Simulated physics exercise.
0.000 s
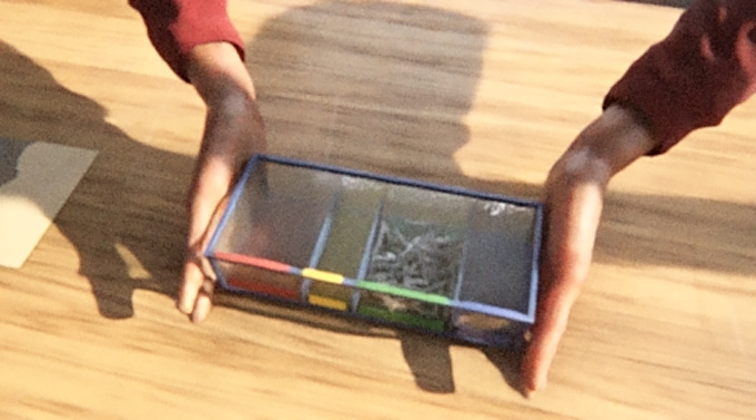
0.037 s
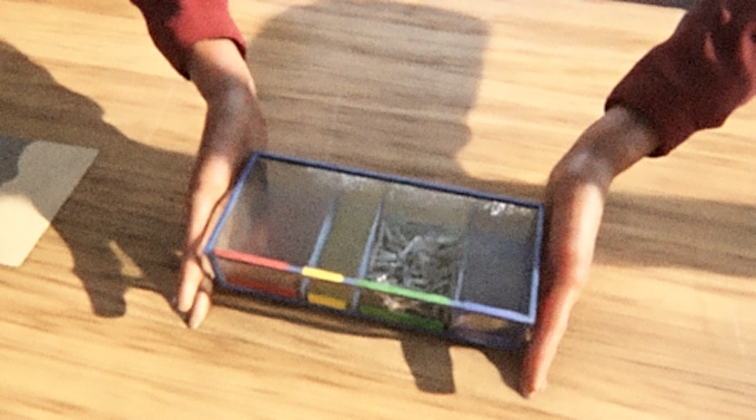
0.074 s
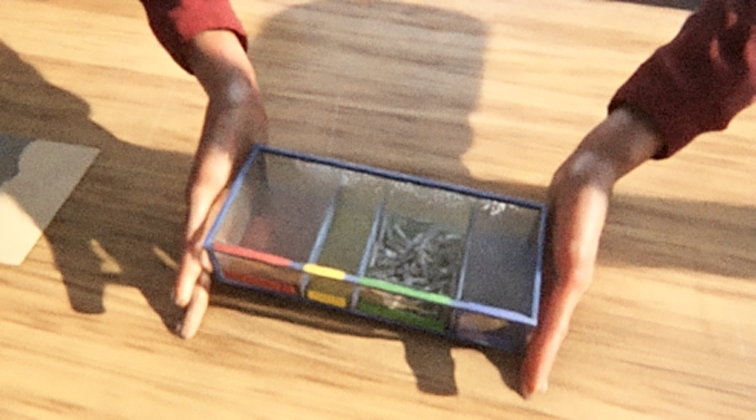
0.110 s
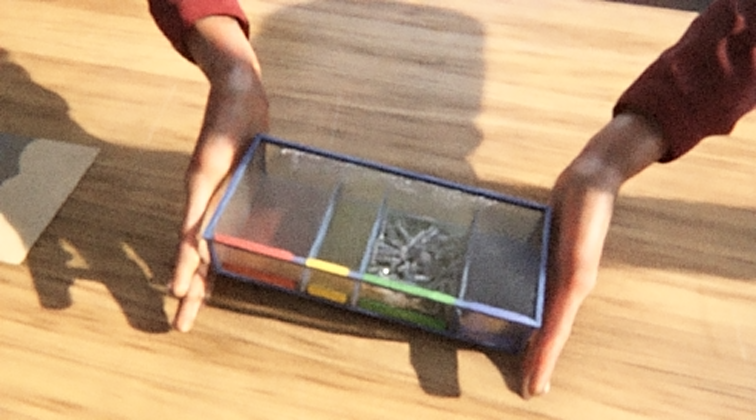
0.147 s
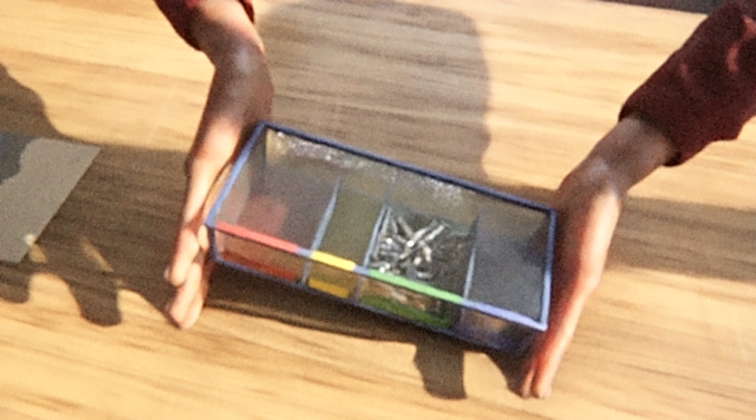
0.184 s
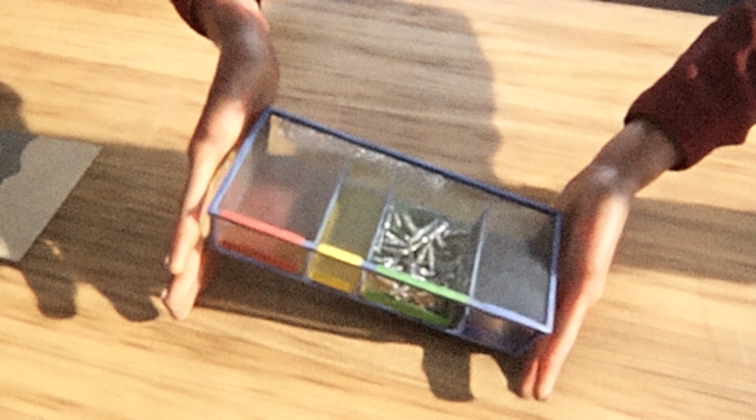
Two hands tilt a clear divided box of metal screws down toward the right.
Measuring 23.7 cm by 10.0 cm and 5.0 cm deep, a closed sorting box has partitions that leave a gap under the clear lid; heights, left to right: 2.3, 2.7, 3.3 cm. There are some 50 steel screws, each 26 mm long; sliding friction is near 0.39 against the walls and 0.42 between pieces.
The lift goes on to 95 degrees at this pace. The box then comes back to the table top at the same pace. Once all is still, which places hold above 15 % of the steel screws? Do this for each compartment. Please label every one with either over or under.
Labels - red: Under; blue: Over; green: Over; yellow: Under.
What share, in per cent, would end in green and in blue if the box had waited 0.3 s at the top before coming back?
Green keeps 45% and blue keeps 55%.
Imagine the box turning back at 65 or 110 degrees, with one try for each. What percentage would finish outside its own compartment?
0 % and 60 %.
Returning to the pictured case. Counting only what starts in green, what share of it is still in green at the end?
Something like 70 in a hundred.
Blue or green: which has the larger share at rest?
Green compartment.
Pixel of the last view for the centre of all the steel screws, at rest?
Look around (449, 279) in the last picture.
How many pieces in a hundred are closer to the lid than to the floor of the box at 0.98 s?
I'd put it at some 40 percent.
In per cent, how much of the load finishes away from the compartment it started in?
Around 30 in a hundred.
After 0.98 s, tilt 95 degrees; blue 15 %, green 85 %.
After 1.52 s, tilt 42 degrees; blue 30 %, green 70 %.
Then, at 2.11 s, tilt 0 degrees; blue 30 %, green 70 %.
By 2.4 s all is still; red 0 %, blue 30 %, green 70 %, yellow 0 %.
